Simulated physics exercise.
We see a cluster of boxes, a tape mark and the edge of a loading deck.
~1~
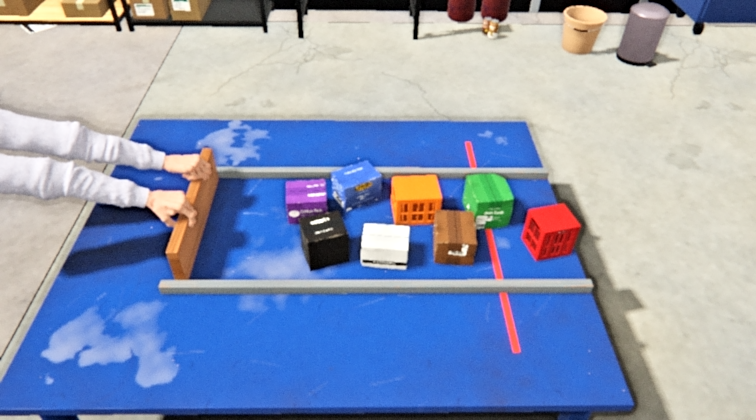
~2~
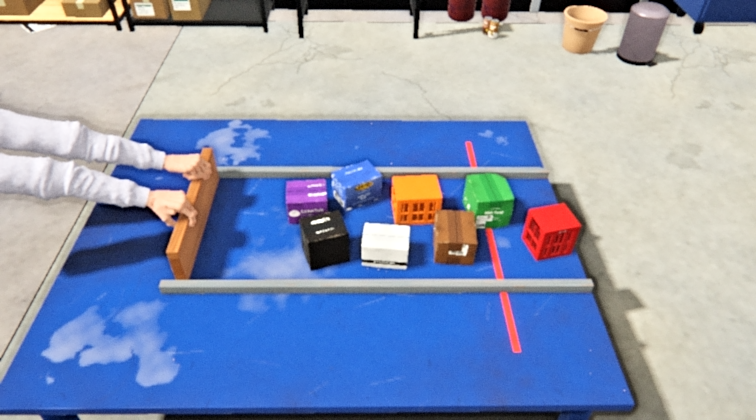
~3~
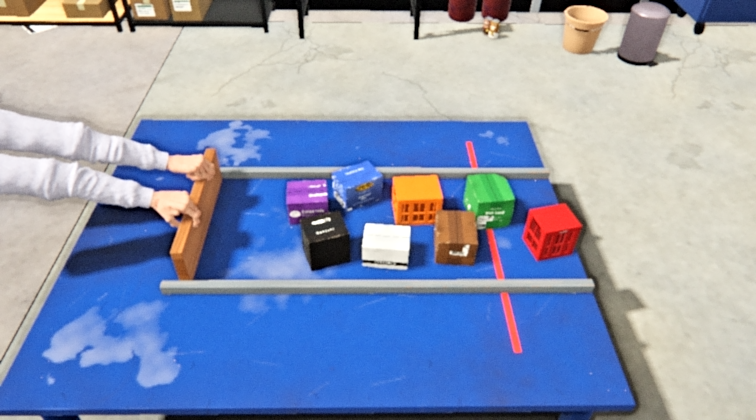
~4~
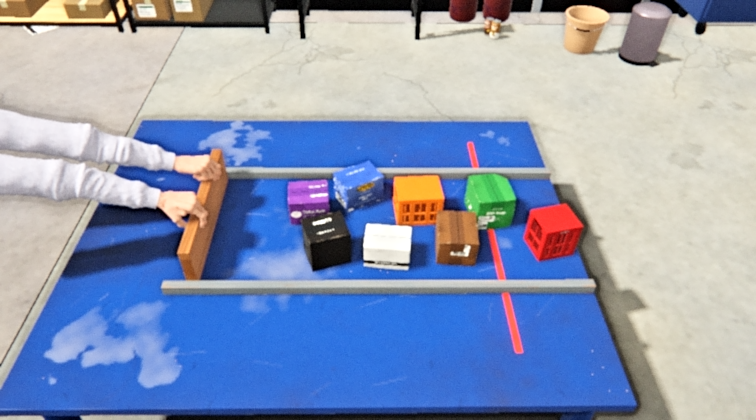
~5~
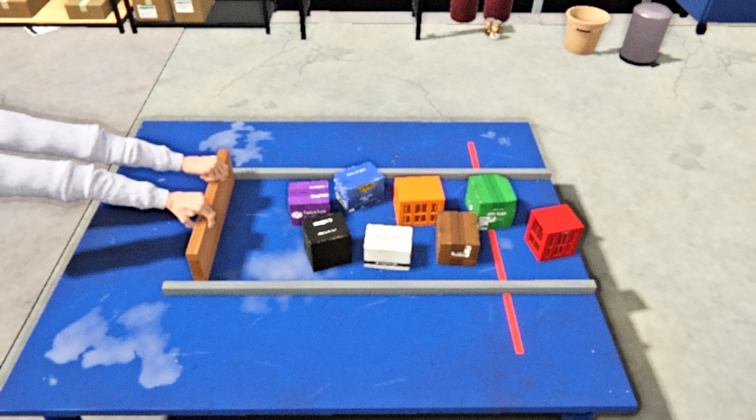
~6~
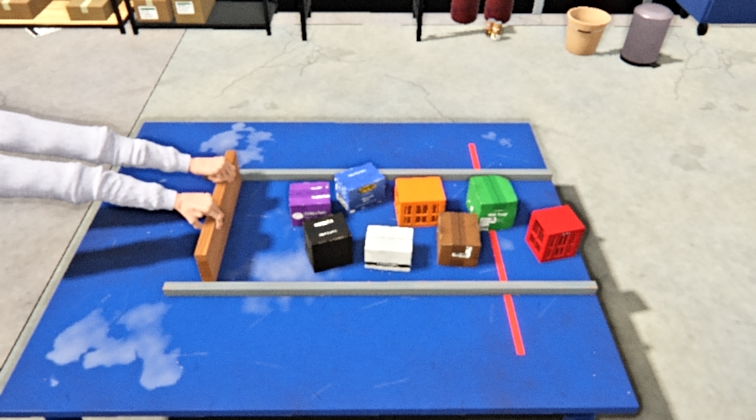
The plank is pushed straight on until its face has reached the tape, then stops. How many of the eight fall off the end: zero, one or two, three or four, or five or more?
In the end the number that fall off is three or four.
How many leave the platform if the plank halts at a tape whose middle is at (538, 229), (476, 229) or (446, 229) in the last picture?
In that order 6, 3 and 1.
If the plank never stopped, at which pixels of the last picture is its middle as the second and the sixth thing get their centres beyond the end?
At (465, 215) for the second, at (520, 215) for the sixth.
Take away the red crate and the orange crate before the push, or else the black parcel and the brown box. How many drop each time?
Fallen: 1, and 1 in the other try.
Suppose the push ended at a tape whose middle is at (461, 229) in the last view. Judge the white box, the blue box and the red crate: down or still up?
The white box is kept, the blue box stays on, the red crate is lost.
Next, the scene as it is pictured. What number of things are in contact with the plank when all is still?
The number is 2.
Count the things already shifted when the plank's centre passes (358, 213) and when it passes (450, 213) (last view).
6 and 8.
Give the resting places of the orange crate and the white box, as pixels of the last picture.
The orange crate stops around (553, 208); the white box around (563, 248).
Early on, none off yet; red crate at rest near (554, 234); green parcel at rest near (491, 203); brown box at rest near (458, 239).
A while later, none off yet; red crate at rest near (554, 234); green parcel at rest near (491, 203); brown box travelled a little near (479, 239).
Further along, none off yet; red crate travelled about its own width near (588, 234); green parcel travelled about its own width near (543, 203); brown box travelled well along near (548, 237).
Finally, the number that fall off is three or four; lost, brown box, green parcel and red crate.
